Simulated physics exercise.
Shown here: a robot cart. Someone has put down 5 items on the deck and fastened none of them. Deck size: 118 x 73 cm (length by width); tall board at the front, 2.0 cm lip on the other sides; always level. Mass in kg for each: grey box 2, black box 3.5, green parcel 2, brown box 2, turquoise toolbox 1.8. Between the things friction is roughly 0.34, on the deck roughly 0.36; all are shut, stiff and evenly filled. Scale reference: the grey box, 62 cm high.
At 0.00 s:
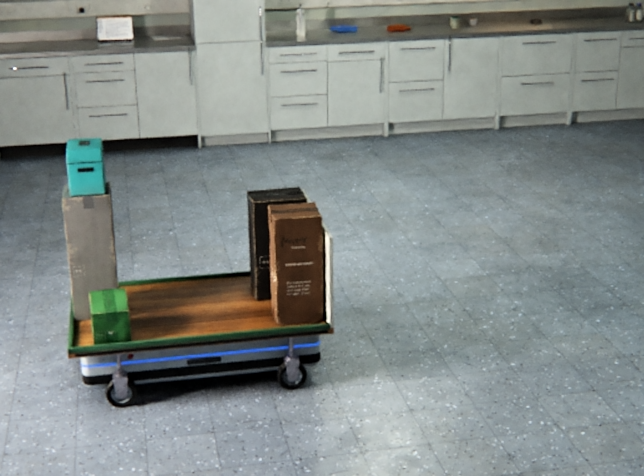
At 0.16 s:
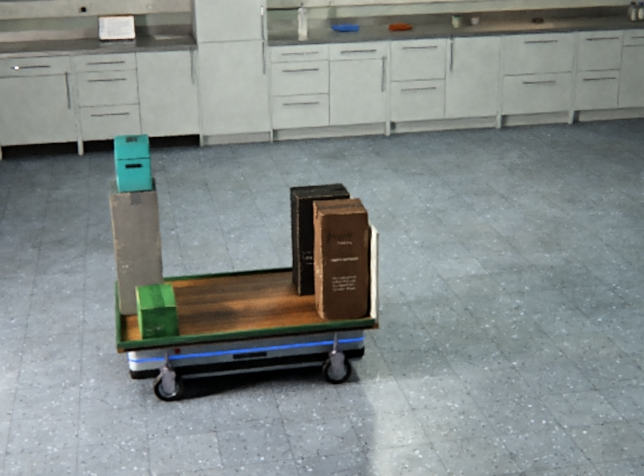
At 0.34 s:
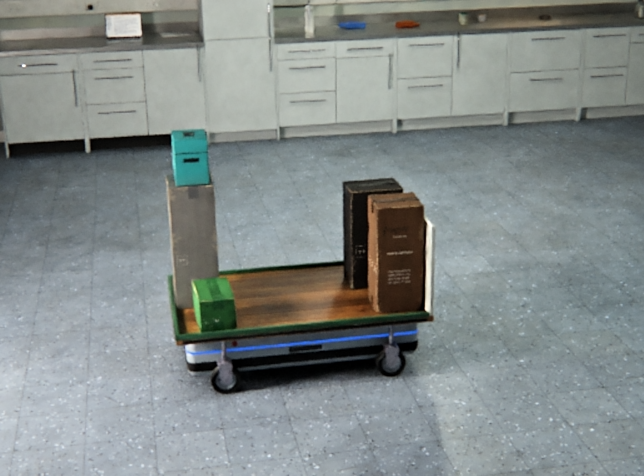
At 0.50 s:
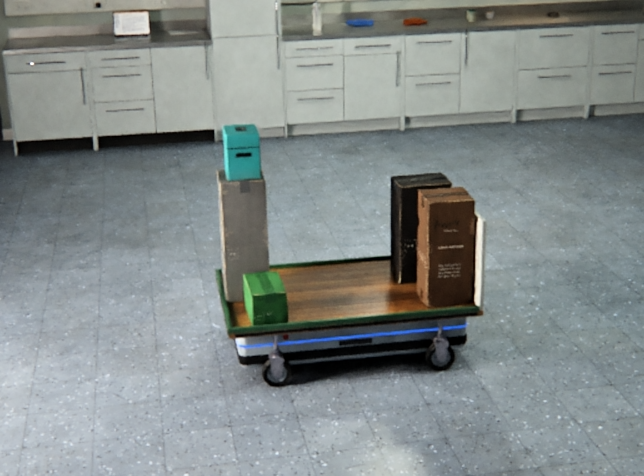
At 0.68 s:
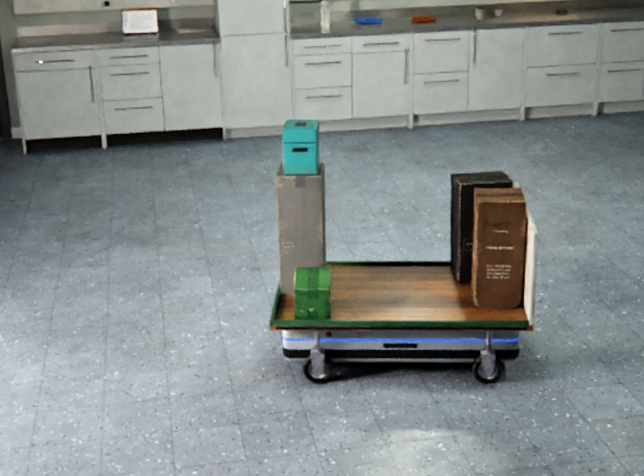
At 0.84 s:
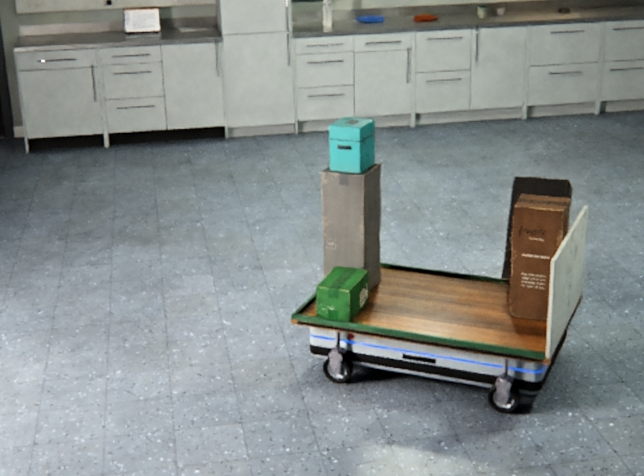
A low robot cart with a wooden deck rolls across the grey tiled floor of a room lined with pale cabinets, seen from slightly above. It carries a turquoise toolbox atop a tall grey box and a green parcel at left, with black and brown boxes by an upright white board at right. The cart glides rightward, then turns toward the viewer, its load riding along, as the view shifts slightly.
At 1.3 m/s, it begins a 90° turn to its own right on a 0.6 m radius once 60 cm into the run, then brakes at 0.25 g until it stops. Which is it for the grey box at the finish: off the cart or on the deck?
It ends off the cart.
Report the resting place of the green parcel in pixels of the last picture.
Roughly pixel (429, 366).
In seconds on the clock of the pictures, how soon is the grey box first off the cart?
1.5 s or so.
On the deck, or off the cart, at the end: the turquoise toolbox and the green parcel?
Turquoise toolbox: Out of bounds; green parcel: In bounds.
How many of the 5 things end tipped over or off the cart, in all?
So, 4 in all.
After 1.04 s, 135 cm covered, turned 58°; grey box 5° off upright near (410, 233); brown box 27° off upright; turquoise toolbox 5° off upright.
After 1.34 s, 174 cm covered, turned 88°; brown box and turquoise toolbox now off the cart; grey box 26° off upright near (496, 255).
After 1.54 s, 198 cm covered, turned 90°; grey box now off the cart.
After 1.84 s, 217 cm covered, turned 90°.
In the end (2.4 s), off the cart, grey box, black box, brown box and turquoise toolbox; the last one under 10 cm from the start. In the last view, grey box near (623, 346).
